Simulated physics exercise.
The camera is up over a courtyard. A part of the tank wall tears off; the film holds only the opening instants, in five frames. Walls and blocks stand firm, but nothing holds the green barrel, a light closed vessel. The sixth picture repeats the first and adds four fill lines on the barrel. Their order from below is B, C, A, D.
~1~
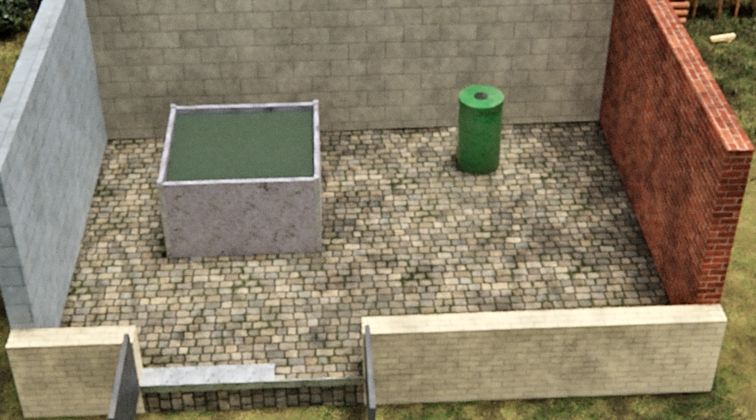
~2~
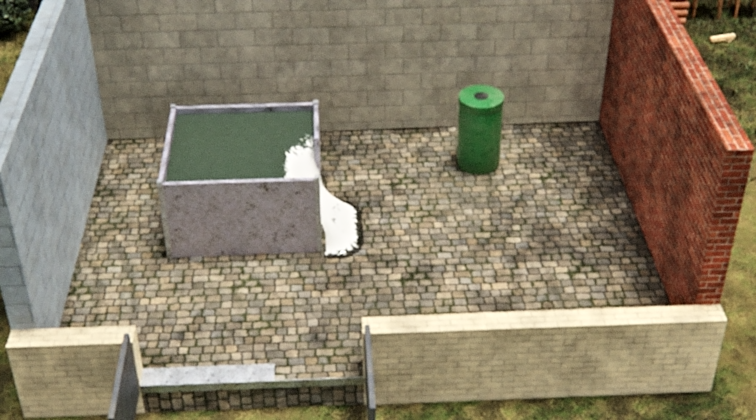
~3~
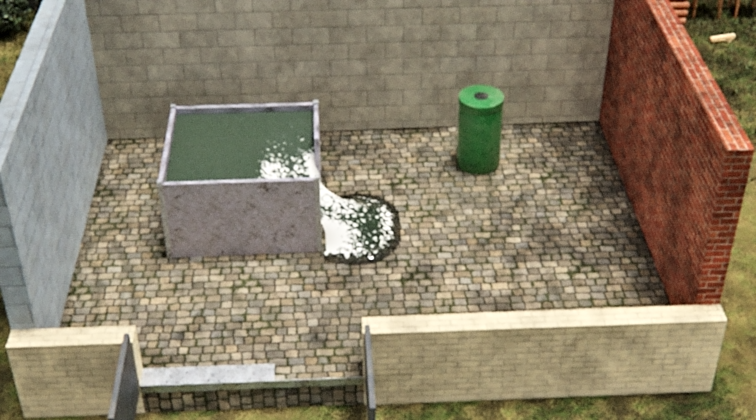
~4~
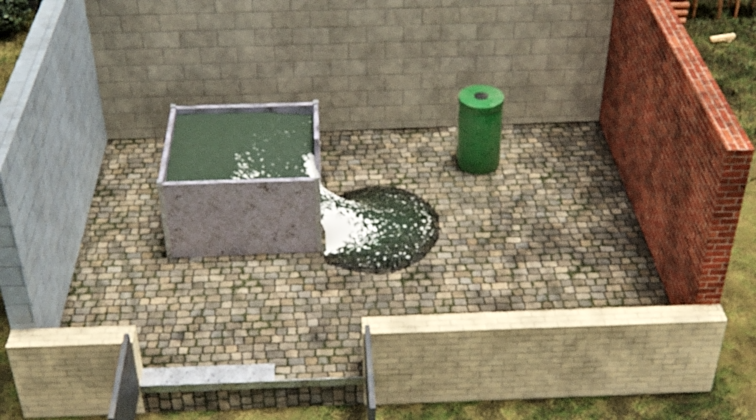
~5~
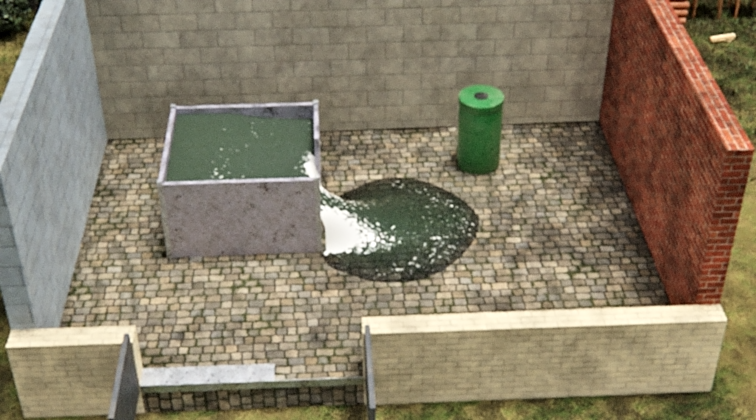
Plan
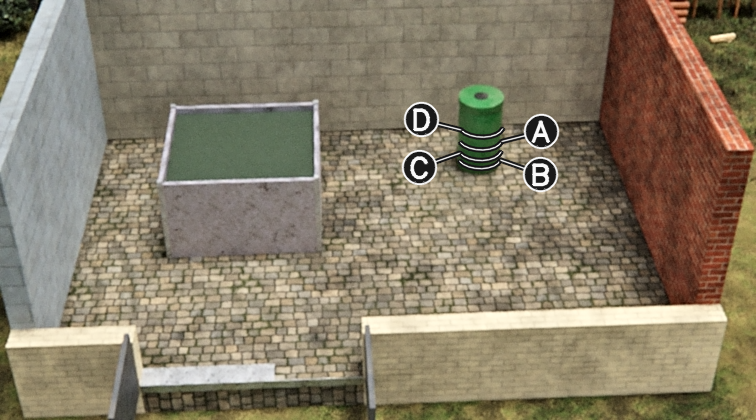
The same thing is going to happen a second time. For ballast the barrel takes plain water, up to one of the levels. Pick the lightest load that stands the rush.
Line C just does it.
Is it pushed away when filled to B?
Yes, it does.
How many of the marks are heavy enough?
Three of the four.
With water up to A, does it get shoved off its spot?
No.
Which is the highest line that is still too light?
That would be B.
On the marked copy, A at (482, 150); B at (481, 168); C at (482, 160); D at (483, 137); from the bottom up B, C, A, D.
With A, it does not move.
With B, it is pushed about 3 times its own width away.
With C, it does not move.
With D, it does not move.
